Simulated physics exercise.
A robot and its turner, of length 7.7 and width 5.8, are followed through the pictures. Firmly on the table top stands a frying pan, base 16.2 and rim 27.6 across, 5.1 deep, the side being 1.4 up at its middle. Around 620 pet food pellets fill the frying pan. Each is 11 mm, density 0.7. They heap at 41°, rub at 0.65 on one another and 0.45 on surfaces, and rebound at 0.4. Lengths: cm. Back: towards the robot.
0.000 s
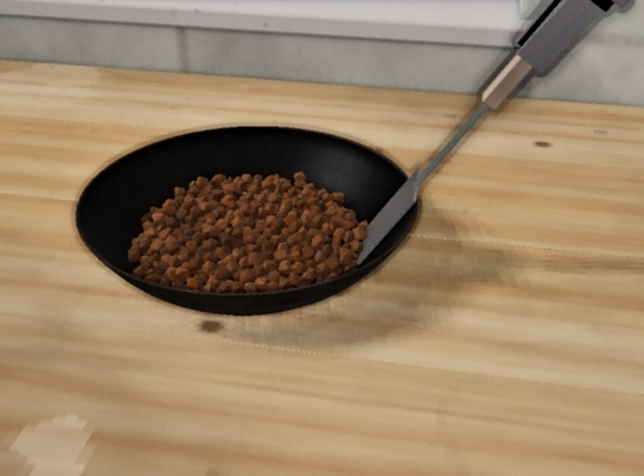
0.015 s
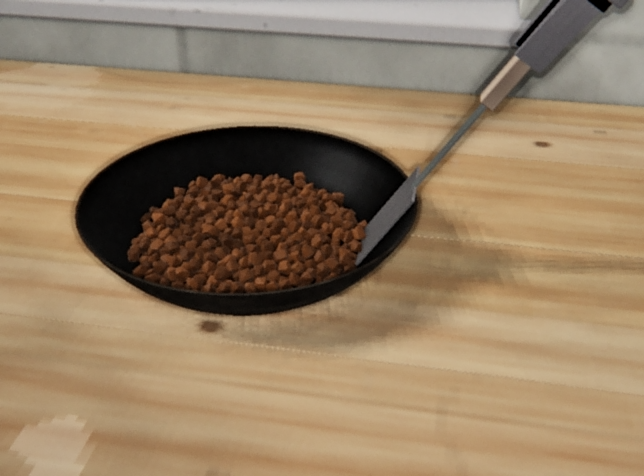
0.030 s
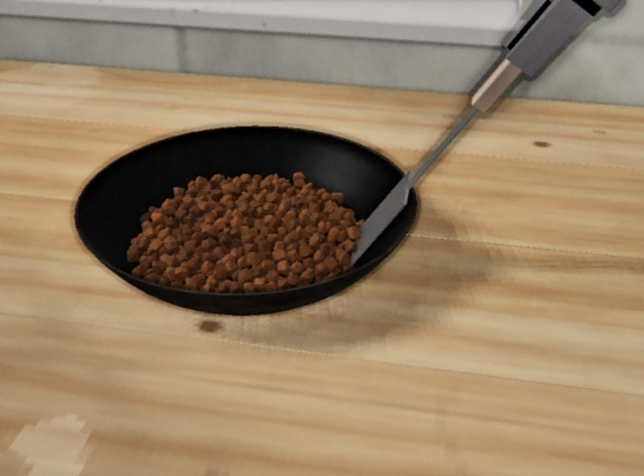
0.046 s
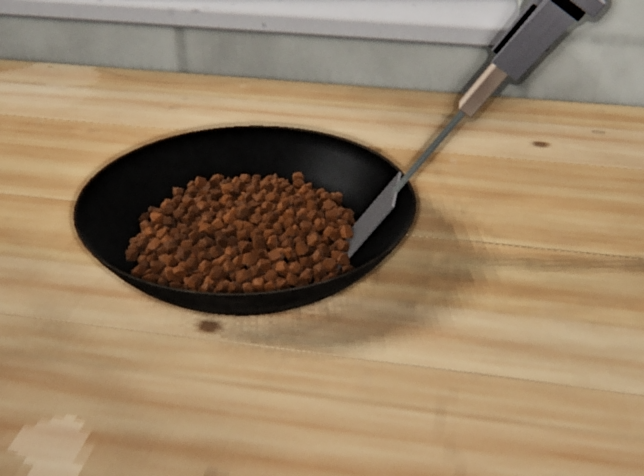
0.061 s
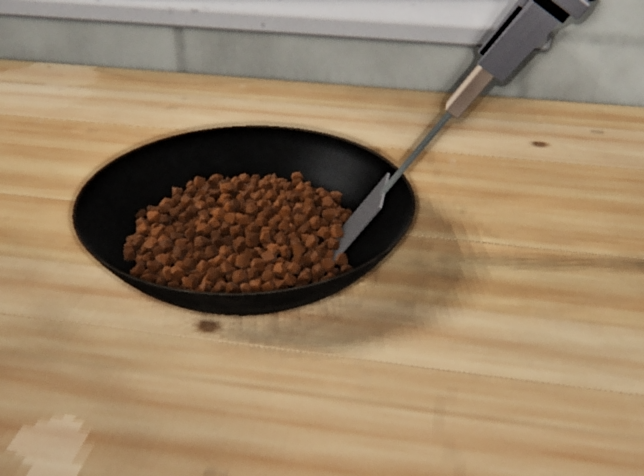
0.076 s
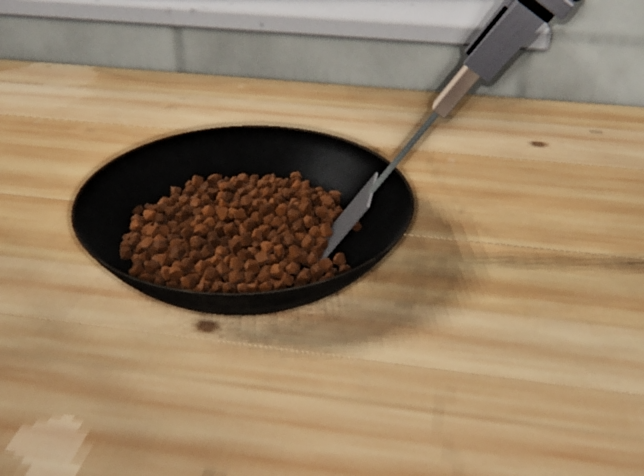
A robot arm's turner moves left through brown pellets in a black frying pan.
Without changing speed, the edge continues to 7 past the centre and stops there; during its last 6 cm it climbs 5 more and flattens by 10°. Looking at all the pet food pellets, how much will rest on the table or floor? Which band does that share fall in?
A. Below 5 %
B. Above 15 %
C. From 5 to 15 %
Option A: Below 5 %.
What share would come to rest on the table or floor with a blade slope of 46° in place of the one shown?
In that case around 0 per cent.
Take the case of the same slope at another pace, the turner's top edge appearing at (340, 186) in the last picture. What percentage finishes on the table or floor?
Near 10 in a hundred.
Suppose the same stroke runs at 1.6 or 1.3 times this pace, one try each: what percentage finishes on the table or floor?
Some 10 per cent, then some 5 per cent, on the table or floor.
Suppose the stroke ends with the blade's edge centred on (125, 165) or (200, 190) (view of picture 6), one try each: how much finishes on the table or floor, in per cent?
Estimates, in order: 15 % and 0 %.
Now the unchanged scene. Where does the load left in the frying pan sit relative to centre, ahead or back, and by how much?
About 4.0 cm ahead.
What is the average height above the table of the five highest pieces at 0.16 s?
They are some 4 cm up.
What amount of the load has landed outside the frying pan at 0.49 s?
Around 0 percent.
After 0.16 s, sloping 57°, highest piece 5 above the table; 621 in the frying pan.
After 0.25 s, sloping 53°, highest piece 5 above the table; 621 in the frying pan.
After 0.49 s, sloping 47°, highest piece 6 above the table; 613 in the frying pan, 5 on the table or floor, 3 on the blade or in flight.
After 1.54 s, sloping 47°, highest piece 6 above the table; 613 in the frying pan, 8 on the table or floor.
In the end, 613 in the frying pan, 8 on the table or floor. That is 1 % on the table or floor.
